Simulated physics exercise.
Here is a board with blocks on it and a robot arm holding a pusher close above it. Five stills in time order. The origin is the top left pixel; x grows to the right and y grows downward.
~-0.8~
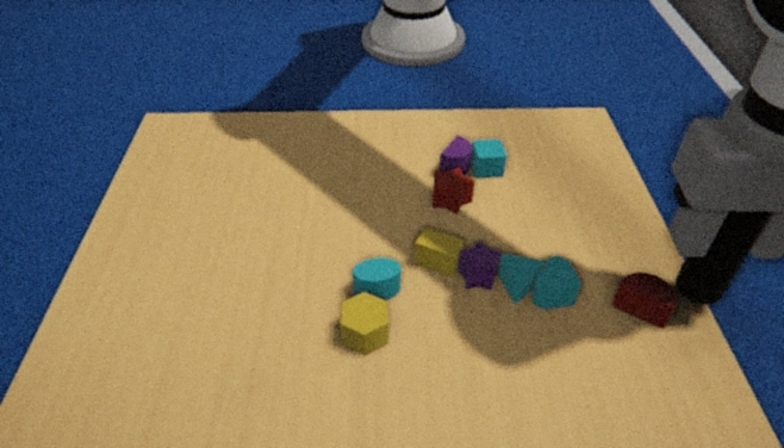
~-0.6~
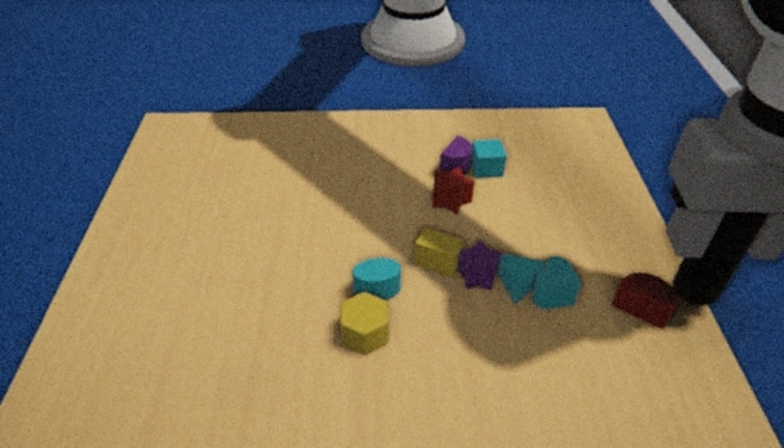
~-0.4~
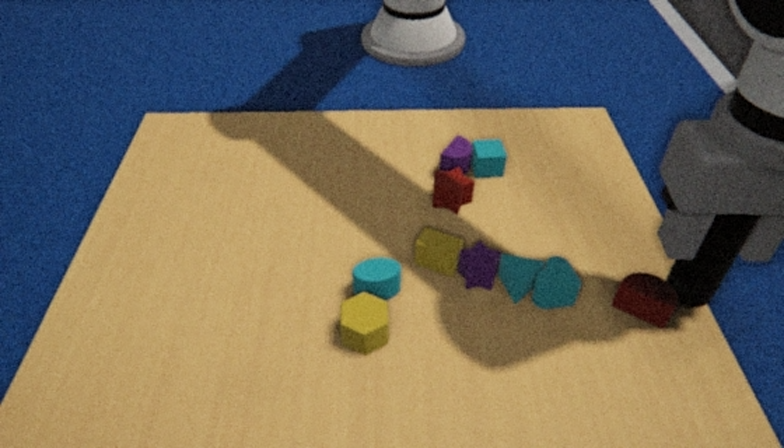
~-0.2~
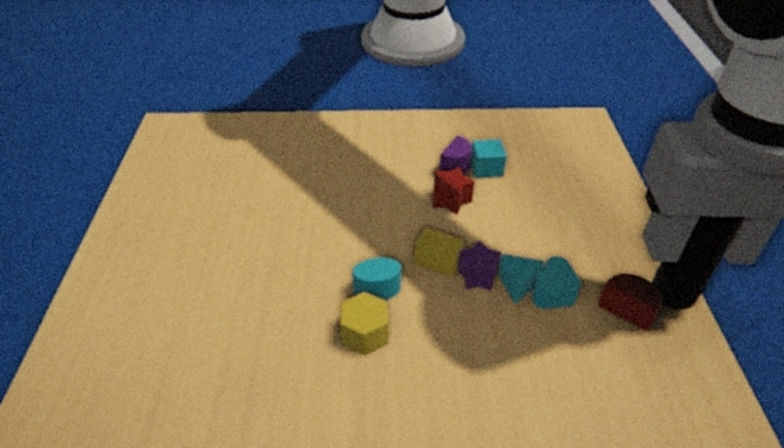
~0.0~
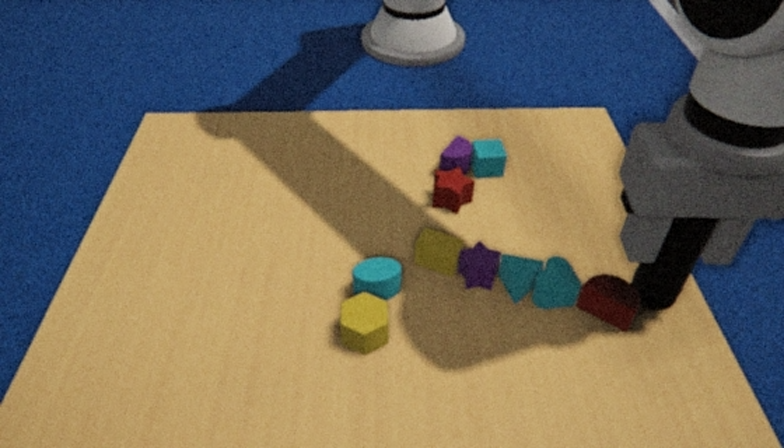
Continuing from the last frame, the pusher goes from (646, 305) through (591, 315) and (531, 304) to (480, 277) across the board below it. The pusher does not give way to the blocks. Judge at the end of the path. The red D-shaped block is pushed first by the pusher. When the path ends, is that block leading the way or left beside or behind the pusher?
Beside or behind.
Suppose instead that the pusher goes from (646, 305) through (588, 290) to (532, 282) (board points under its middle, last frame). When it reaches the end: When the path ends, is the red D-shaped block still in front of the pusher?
No.
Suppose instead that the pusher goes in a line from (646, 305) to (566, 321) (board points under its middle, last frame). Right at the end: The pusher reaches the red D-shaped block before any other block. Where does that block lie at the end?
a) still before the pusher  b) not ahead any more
Choice a: Still before the pusher.
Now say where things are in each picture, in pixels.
In the first picture, pusher tip at (698, 289); block tops, yellow oblong at (440, 241); purple star at (481, 255); turquoise triangular piece at (523, 265); turquoise heart at (559, 273); red D-shaped block at (651, 286).
In the second picture, pusher at (695, 289); blocks unchanged.
In the third picture, pusher at (687, 291); blocks unchanged.
In the fourth picture, pusher at (673, 294); red D-shaped block at (637, 288).
In the fifth picture, pusher at (652, 294); yellow oblong at (440, 241); purple star at (481, 255); turquoise triangular piece at (523, 265); turquoise heart at (559, 273); red D-shaped block at (615, 289).
The first path, step by step. One third of the way, pusher at (594, 304); purple star at (479, 252), turned 20° anticlockwise; turquoise triangular piece at (512, 255), turned 15° clockwise; turquoise heart at (532, 281), turned 80° clockwise; red D-shaped block at (560, 307), turned 20° anticlockwise.
Two thirds of the way, pusher at (533, 293); yellow oblong at (434, 238); purple star at (472, 250), turned 25° anticlockwise; turquoise triangular piece at (509, 252), turned 35° clockwise; turquoise heart at (490, 276), turned 65° clockwise; red D-shaped block at (520, 315), turned 65° anticlockwise.
At the end, pusher at (482, 266); yellow oblong at (416, 224); purple star at (444, 243), turned 60° clockwise; turquoise triangular piece at (490, 233), turned 75° clockwise; turquoise heart at (454, 273), turned 15° anticlockwise; red D-shaped block at (520, 315), turned 65° anticlockwise.
